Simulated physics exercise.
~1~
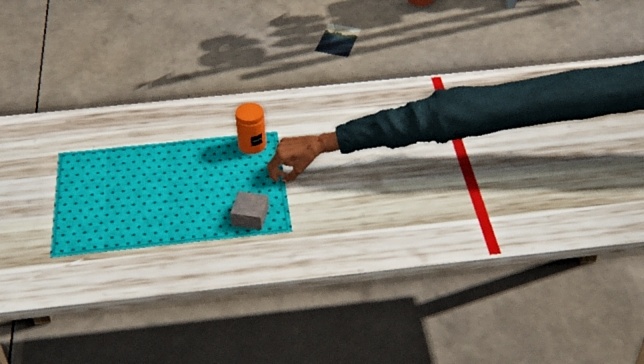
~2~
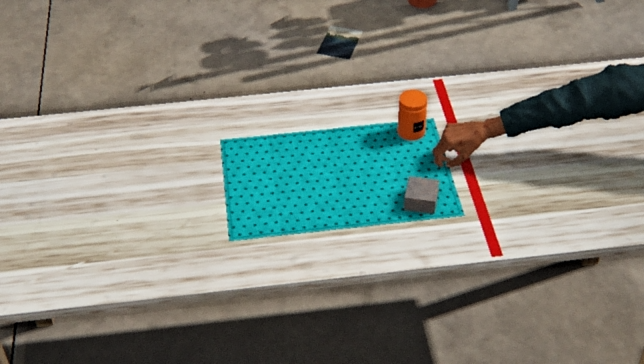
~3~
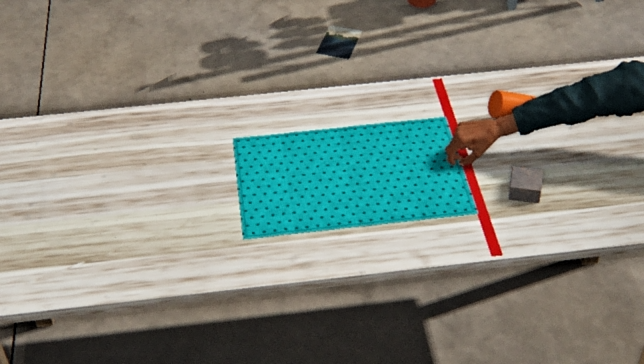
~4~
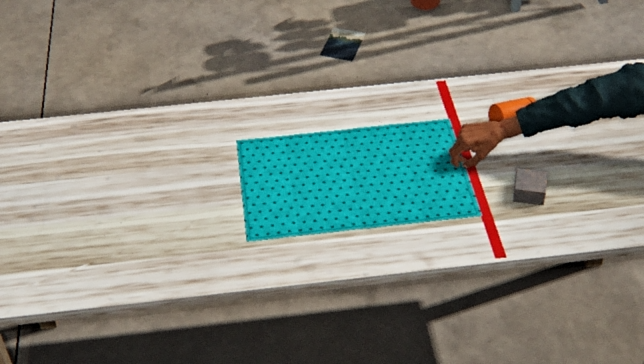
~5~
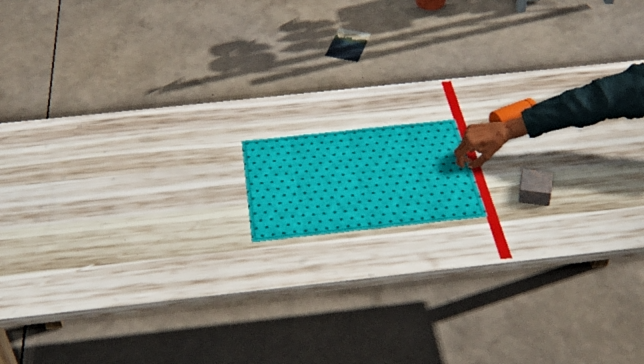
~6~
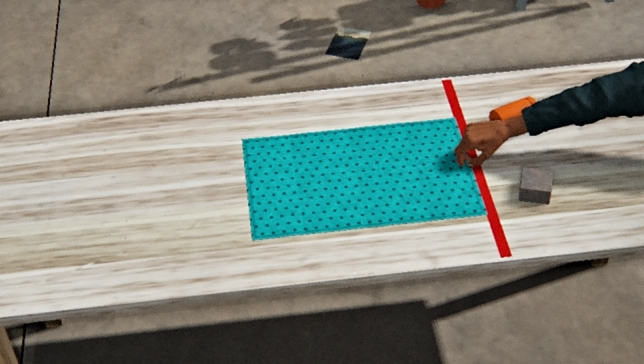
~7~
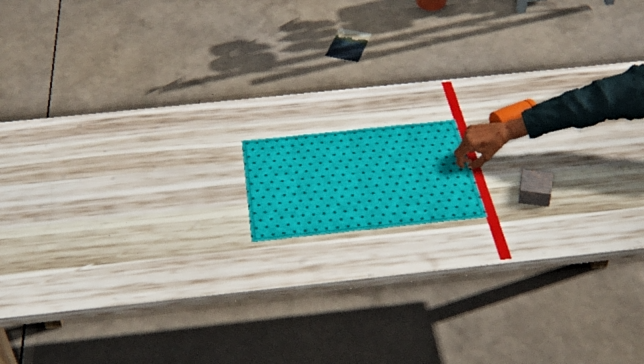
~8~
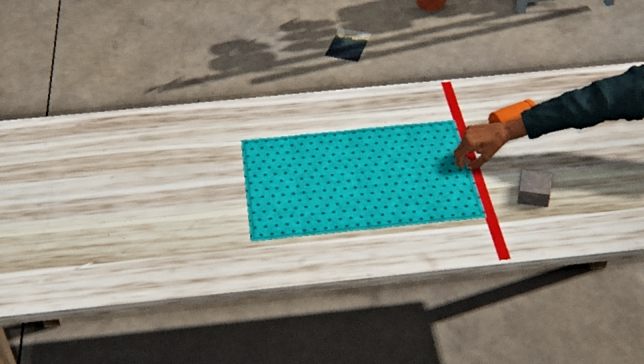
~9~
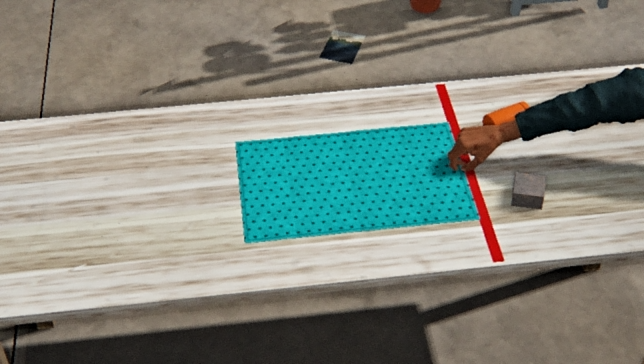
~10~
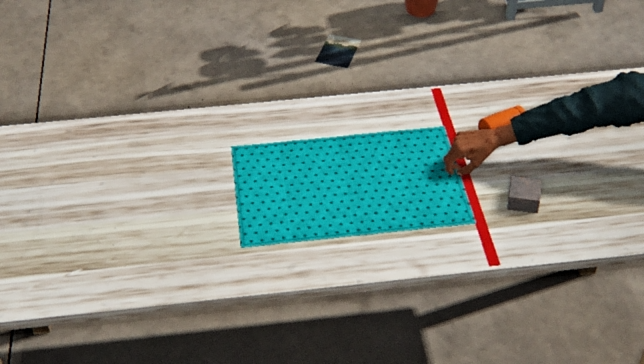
A hand pulls a turquoise cloth right to red tape; the jar and block slide off, the jar toppling.
